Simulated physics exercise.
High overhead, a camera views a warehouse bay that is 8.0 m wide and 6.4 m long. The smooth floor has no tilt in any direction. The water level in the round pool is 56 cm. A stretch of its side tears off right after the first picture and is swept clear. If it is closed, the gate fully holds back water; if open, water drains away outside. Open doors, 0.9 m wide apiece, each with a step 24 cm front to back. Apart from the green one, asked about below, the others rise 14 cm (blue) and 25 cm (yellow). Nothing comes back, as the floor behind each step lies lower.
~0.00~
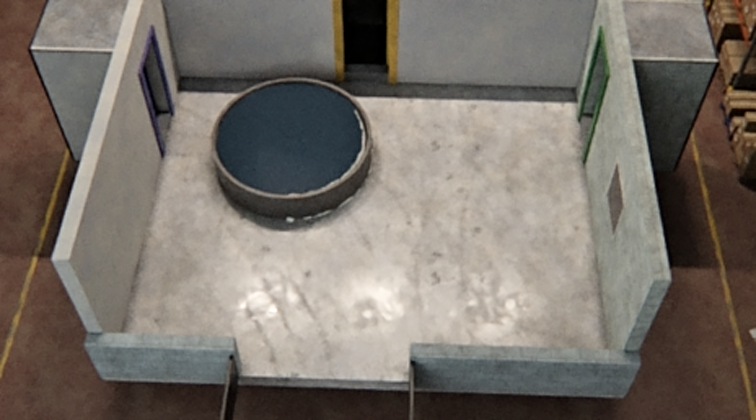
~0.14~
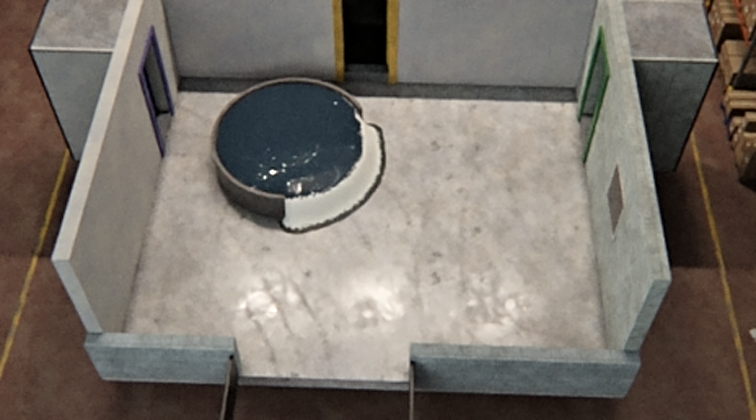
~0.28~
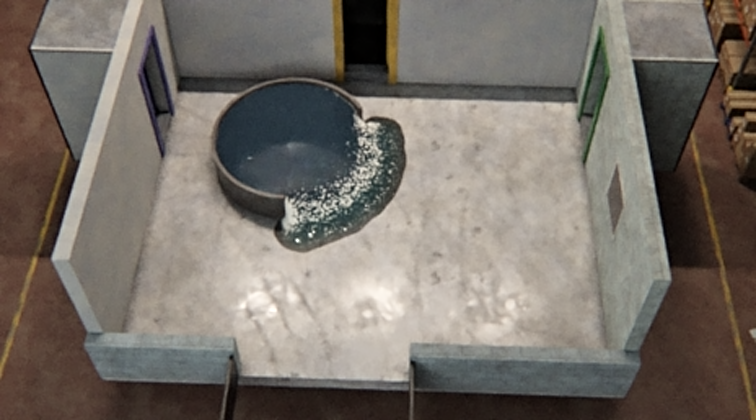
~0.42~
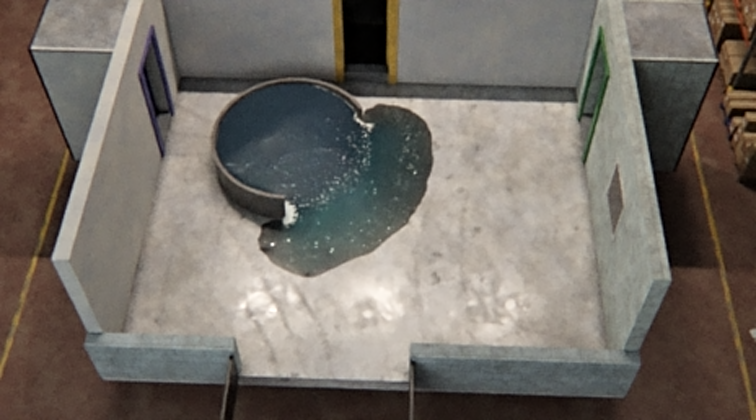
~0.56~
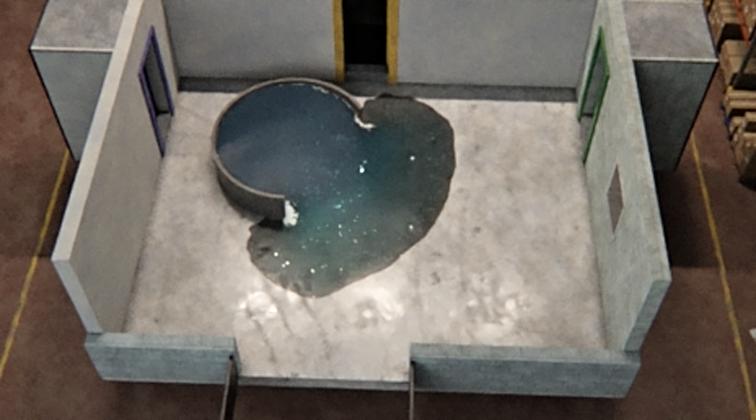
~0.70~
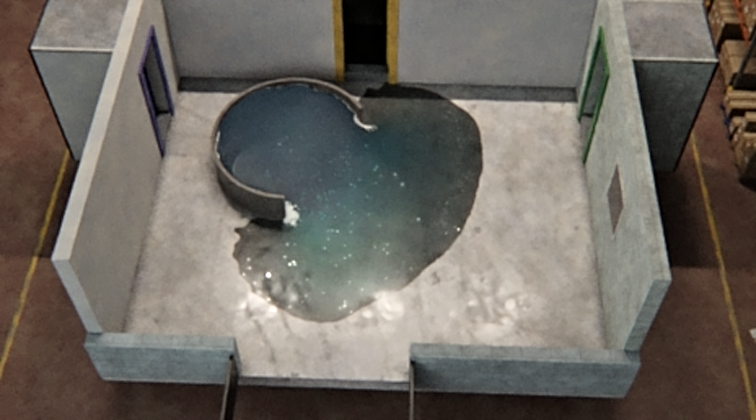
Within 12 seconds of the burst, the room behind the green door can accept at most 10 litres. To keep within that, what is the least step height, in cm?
Some 14.5 cm.
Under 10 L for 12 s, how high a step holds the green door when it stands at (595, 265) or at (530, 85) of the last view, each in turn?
Roughly 19 cm, then roughly 11.0 cm.
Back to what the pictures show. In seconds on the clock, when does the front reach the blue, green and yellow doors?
Blue door 10.0 seconds, green door 1.5 seconds, yellow door 1.0 seconds.
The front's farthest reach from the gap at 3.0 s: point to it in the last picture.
Look about (608, 374) in the last picture.
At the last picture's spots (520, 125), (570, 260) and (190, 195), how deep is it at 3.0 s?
Roughly 3, 13 and 0 cm, in turn.
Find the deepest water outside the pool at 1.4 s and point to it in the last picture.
At about pixel (361, 190).
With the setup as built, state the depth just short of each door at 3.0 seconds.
Blue door: 0 cm; green door: 18 cm; yellow door: 1 cm.
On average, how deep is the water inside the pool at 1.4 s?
Some 33 cm.
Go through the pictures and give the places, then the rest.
In the first frame, the round pool at (292, 138) is whole and still, 56 cm deep; the green door at (592, 103) is dry.
In the second frame, water pours out at (356, 182) and has run 0.3 m, to (377, 129); about 7 cm deep outside, 56 cm at the back.
In the third frame, the gap is at (356, 184), the front 0.7 m out at (309, 247); the back of the round pool holds 56 cm.
In the fourth frame, water pours out at (356, 184) and has run 1.2 m, to (310, 273); about 7 cm deep outside, 56 cm at the back.
In the fifth frame, water pours out at (356, 185) and has run 1.6 m, to (322, 292); about 5 cm deep outside, 56 cm at the back.
In the sixth frame, water pours out at (356, 185) and has run 2.2 m, to (335, 316); about 4 cm deep outside, 56 cm at the back; the green door at (592, 103), 4.5 m from the gap, is still 2.0 m from the nearest water.
After 1.4 s water covers 55 % of the floor, deepest (22 cm) near (361, 190); it has not reached the green door.
After 3.0 s water covers 65 % of the floor, deepest (42 cm) near (607, 364); 18 cm at the green door, 0 litres in over its 24 cm step.
After 12.0 s water covers 100 % of the floor, deepest (11 cm) near (209, 163); 6 cm at the green door, 0 litres in over its 24 cm step.
At the green door as built, the water arrived by 1.5 s and peaked near 19 cm at 3.2 s.
Run again over the same 12 s with other heights there, 21 litres in over 13 cm, 1 litre over 17.5 cm. The limit of 10 litres is kept from about 14.5 cm up.
